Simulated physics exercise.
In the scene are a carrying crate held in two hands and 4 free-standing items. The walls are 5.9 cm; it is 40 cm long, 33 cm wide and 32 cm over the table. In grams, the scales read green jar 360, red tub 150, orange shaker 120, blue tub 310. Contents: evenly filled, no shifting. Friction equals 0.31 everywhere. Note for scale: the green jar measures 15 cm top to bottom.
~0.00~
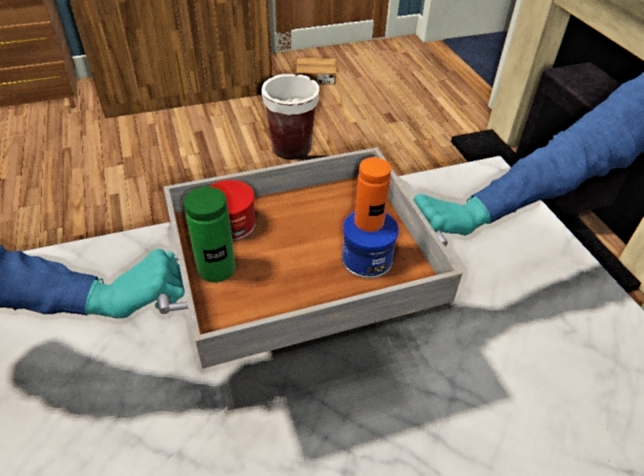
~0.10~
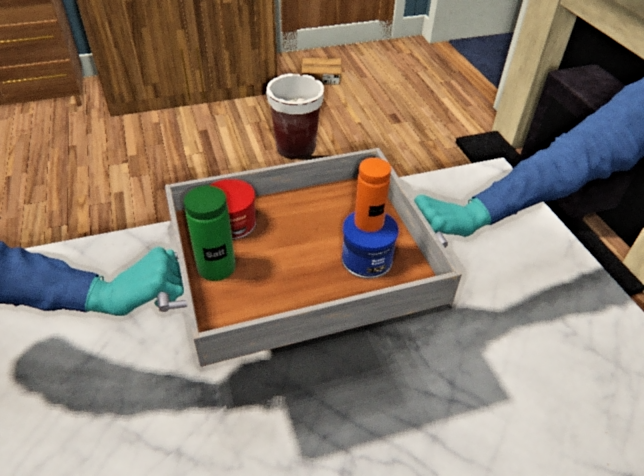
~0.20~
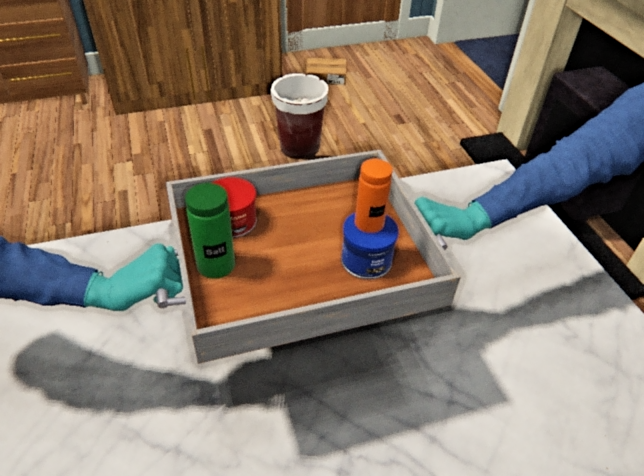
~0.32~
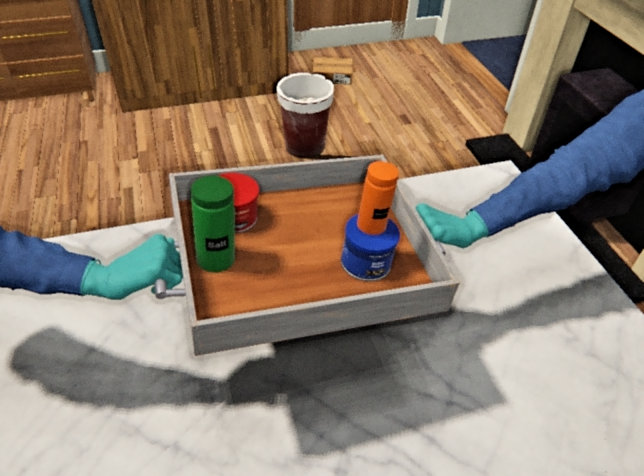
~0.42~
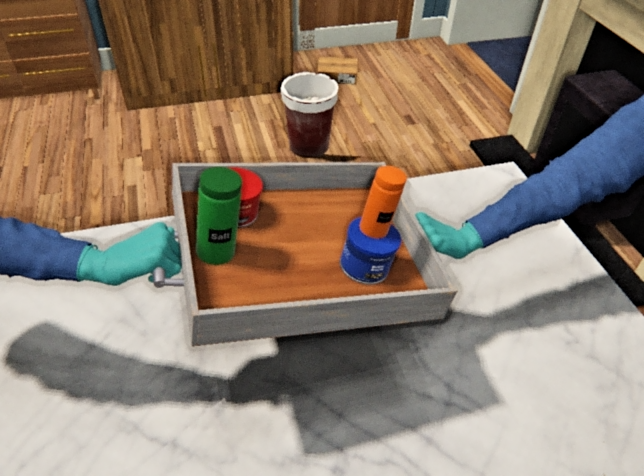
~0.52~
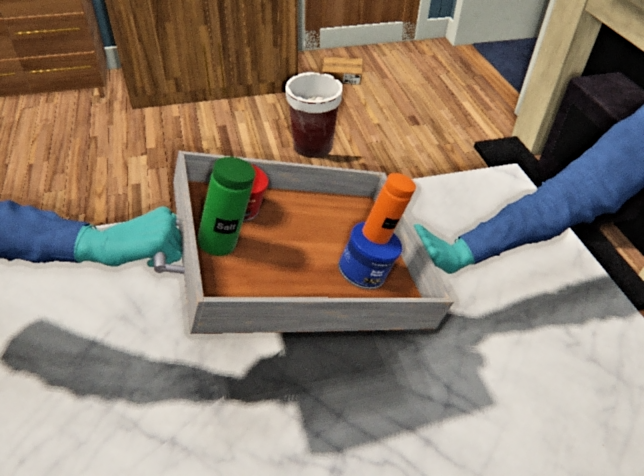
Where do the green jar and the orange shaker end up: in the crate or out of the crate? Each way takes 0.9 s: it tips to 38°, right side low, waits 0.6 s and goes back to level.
The green jar ends up out of the crate, the orange shaker ends up out of the crate.
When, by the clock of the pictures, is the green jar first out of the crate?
1.2 s, roughly.
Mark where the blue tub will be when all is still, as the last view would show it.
Near (399, 244).
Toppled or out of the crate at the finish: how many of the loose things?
The number is 2.
After 0.92 s, crate at 37°, right side down; orange shaker now out of the crate; green jar moved 15 cm near (326, 216); red tub moved 13 cm.
After 1.22 s, crate at 38°, right side down; green jar on its side near (403, 230); red tub moved 26 cm; blue tub moved 5 cm.
After 2.12 s, crate at 14°, right side down; green jar now out of the crate; red tub moved 26 cm; blue tub moved 5 cm.
In the end (3.0 s), out of the crate, green jar and orange shaker; not toppled but over 5 cm from the start, red tub and blue tub. In the last view, green jar near (432, 282), orange shaker near (470, 328).
